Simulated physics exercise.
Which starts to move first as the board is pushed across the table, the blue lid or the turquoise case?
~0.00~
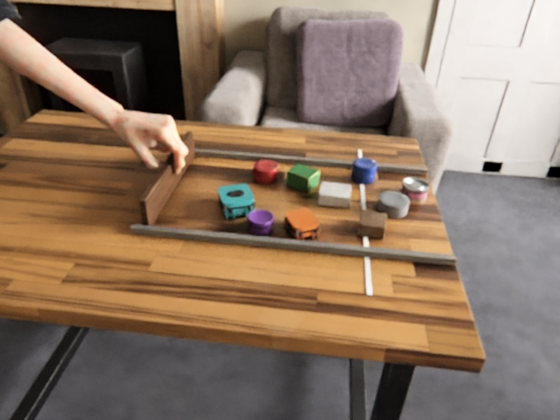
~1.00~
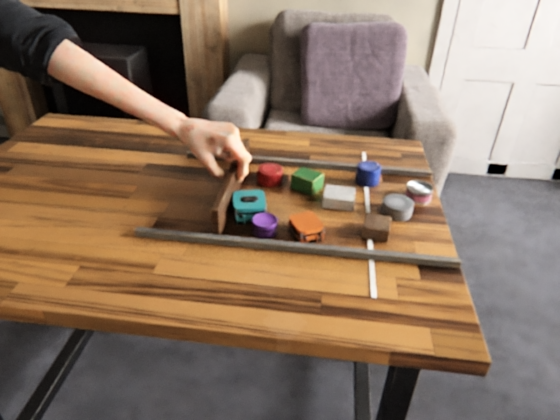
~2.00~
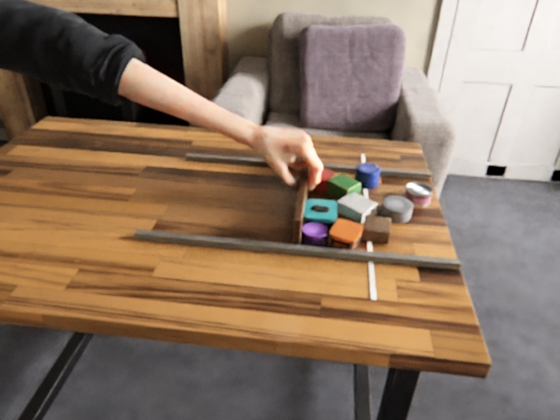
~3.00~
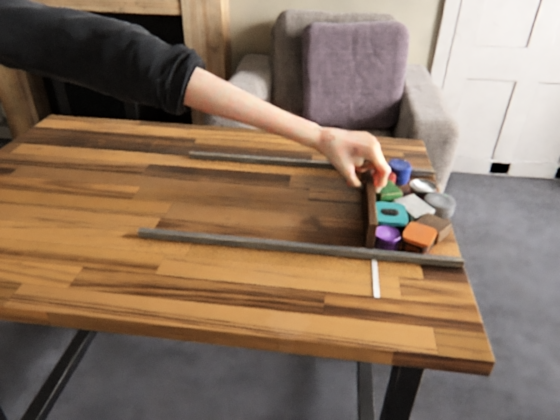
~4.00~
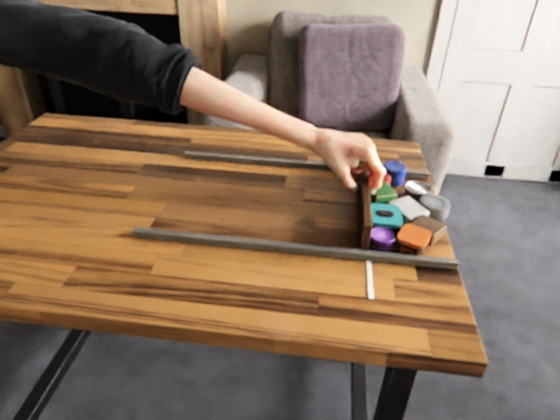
The turquoise case starts to move first, while the blue lid is still in its place and only shifts later in the push.
